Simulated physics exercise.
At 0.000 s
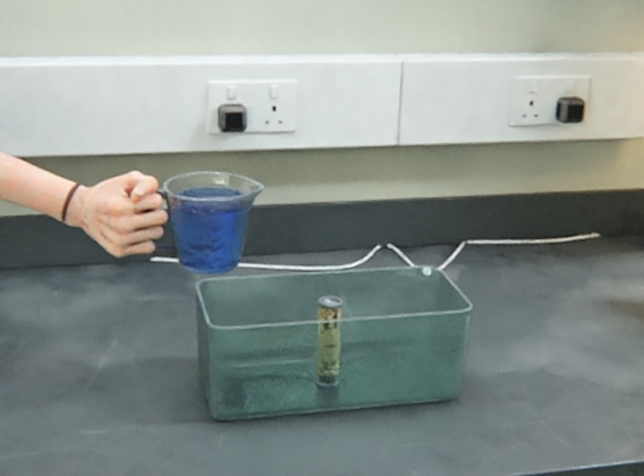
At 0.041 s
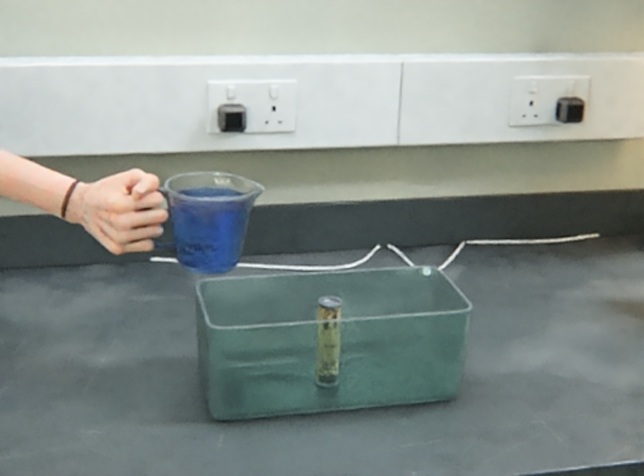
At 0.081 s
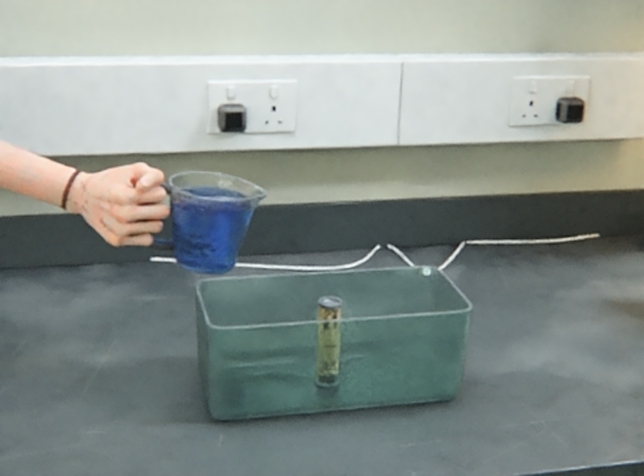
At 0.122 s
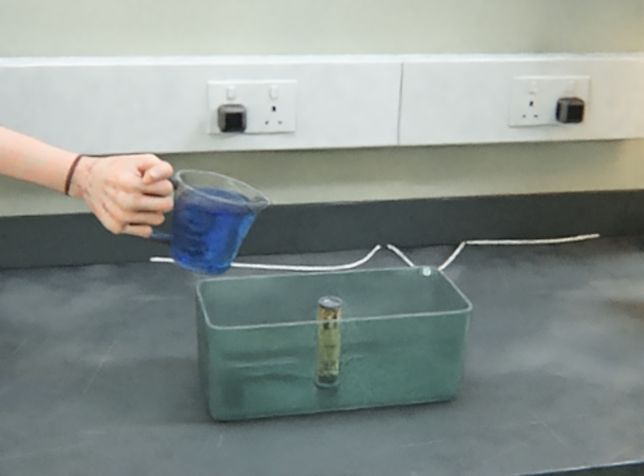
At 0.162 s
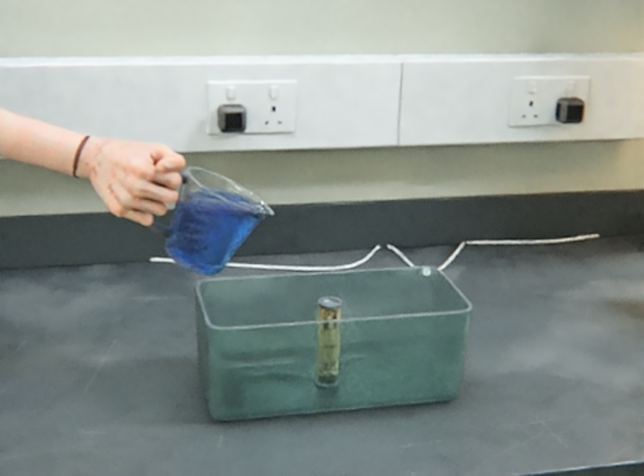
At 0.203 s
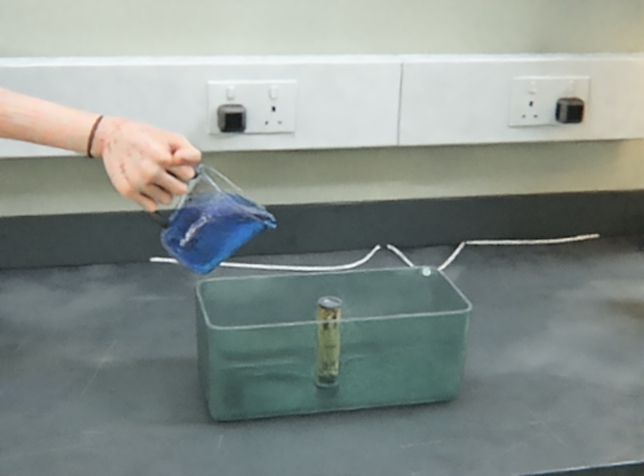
On a dark counter, a hand steadily tilts a jug of blue water rightward beside a basin.
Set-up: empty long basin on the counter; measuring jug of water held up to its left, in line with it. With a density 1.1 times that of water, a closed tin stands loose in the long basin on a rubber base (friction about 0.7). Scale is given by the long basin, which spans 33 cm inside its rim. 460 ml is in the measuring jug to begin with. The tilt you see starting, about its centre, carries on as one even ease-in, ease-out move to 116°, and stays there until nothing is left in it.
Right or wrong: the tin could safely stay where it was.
Wrong, it goes over.
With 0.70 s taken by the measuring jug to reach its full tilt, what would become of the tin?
Result: Tin upright.
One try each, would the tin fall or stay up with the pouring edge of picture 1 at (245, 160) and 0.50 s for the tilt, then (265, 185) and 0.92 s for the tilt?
Trial 1 - tin stays standing; trial 2 - tin stays standing.
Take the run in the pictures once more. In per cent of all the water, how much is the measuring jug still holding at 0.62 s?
1 per cent or thereabouts.
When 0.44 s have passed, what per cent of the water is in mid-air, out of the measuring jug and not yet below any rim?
I'd put it at about 20 percent.
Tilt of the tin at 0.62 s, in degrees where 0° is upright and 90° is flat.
Tilt: Around 20 degrees.
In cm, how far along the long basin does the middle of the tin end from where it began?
8.0 cm.
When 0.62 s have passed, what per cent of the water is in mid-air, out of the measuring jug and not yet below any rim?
4 per cent, roughly.
By 0.44 s the tilt is 111° and 28 per cent is still to pour; the tin stands where it began.
By 0.62 s the tilt is 116° and 1 per cent is still to pour; the tin leans 19°.
By 0.81 s the tilt is 116° and 0 per cent is still to pour; the tin lies on its side.
By 1.01 s the tilt is 116° and 0 per cent is still to pour; the tin lies on its side.
At rest the tin lies on its side.
